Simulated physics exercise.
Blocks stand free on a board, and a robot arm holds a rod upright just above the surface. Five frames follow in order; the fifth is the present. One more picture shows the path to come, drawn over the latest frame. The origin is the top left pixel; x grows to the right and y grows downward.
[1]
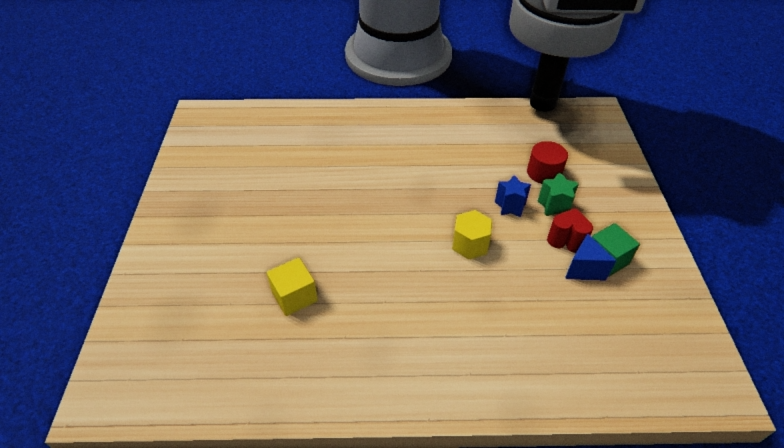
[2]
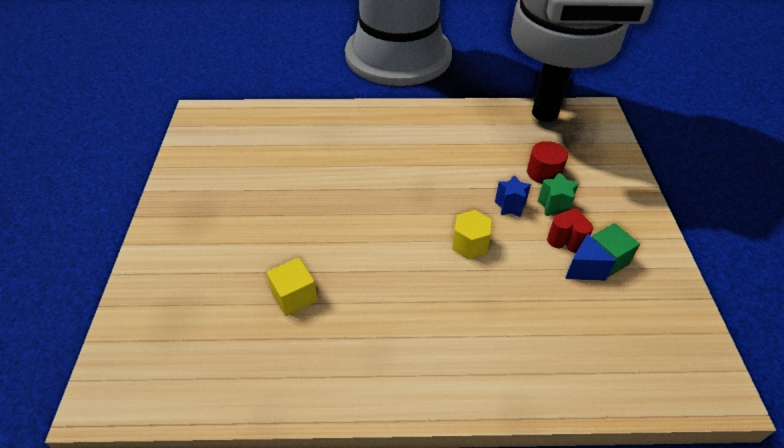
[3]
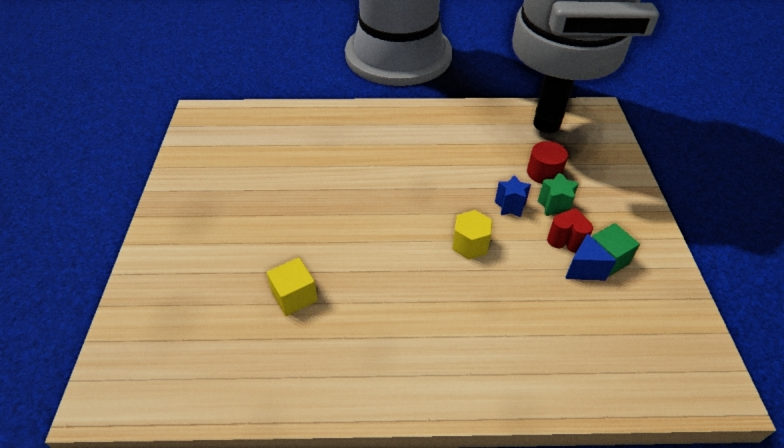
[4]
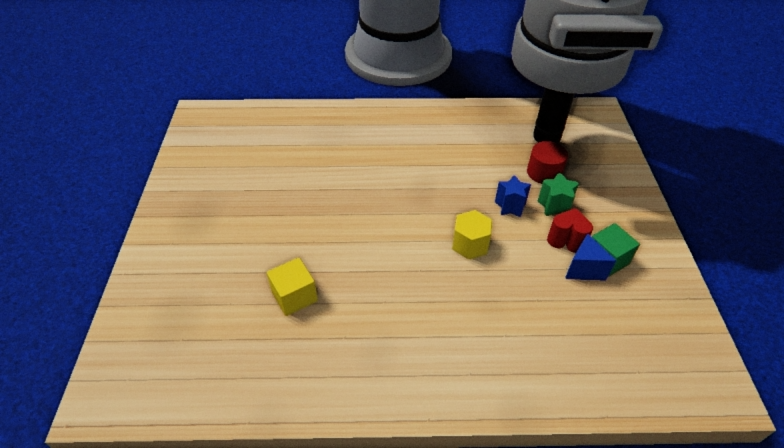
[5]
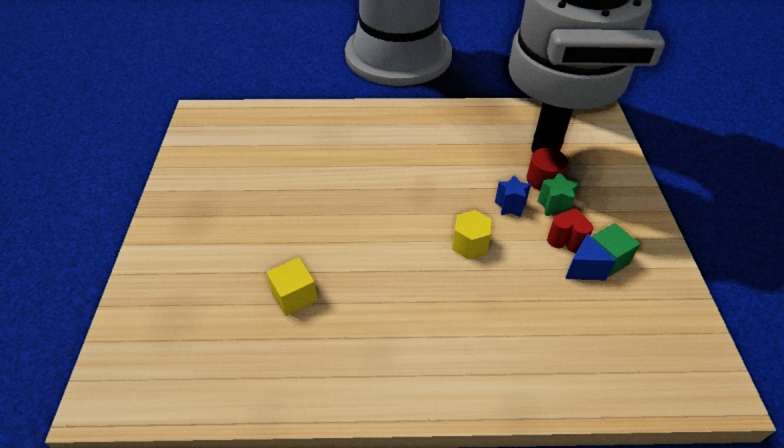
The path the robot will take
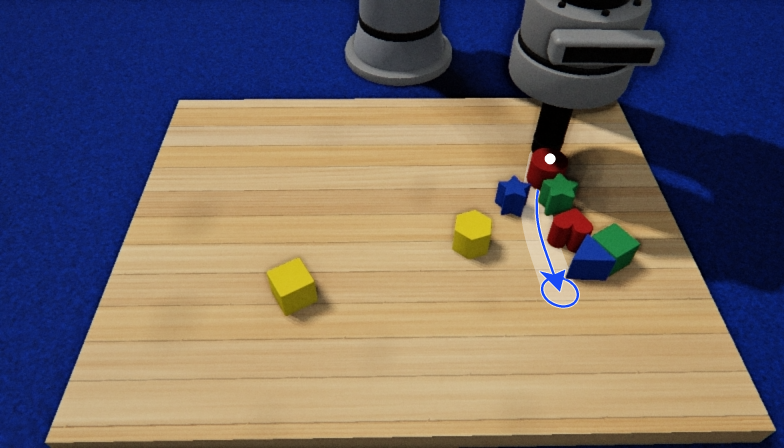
The clip opens on a wooden board scattered with yellow, red, blue and green blocks, a robot arm holding a dark rod near its far right edge. The rod moves steadily toward the viewer to the red round block, then nudges it slightly closer to the green star while the other blocks stay still.
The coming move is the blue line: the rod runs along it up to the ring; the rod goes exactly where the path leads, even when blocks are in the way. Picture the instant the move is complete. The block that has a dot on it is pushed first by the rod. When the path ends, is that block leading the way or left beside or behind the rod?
Pushed along.
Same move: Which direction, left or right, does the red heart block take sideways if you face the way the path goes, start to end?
Off to the left side.
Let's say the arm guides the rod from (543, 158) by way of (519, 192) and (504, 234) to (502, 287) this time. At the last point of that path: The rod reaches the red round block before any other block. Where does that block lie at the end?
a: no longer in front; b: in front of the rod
The one that fits is a, no longer in front.
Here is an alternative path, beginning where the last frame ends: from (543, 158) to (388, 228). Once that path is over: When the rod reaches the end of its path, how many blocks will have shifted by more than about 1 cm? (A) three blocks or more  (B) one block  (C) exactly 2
Choice B: One block.
Drawn move, from (543, 158) over (537, 217) to (560, 292); the dot is on the red round block.
What follows on the original path. One third of the way, rod (539, 189); red round block (553, 200); green star block (580, 219); red heart block (583, 243), turned 15° clockwise; blue triangular piece (602, 276).
Two thirds of the way, rod (544, 234); red round block (567, 247); green star block (604, 257), turned 40° anticlockwise; red heart block (624, 284); blue triangular piece (621, 307), turned 70° clockwise.
At the end, rod (562, 285); red round block (593, 303); green star block (612, 267), turned 80° anticlockwise; red heart block (640, 293); blue triangular piece (632, 316), turned 95° clockwise.
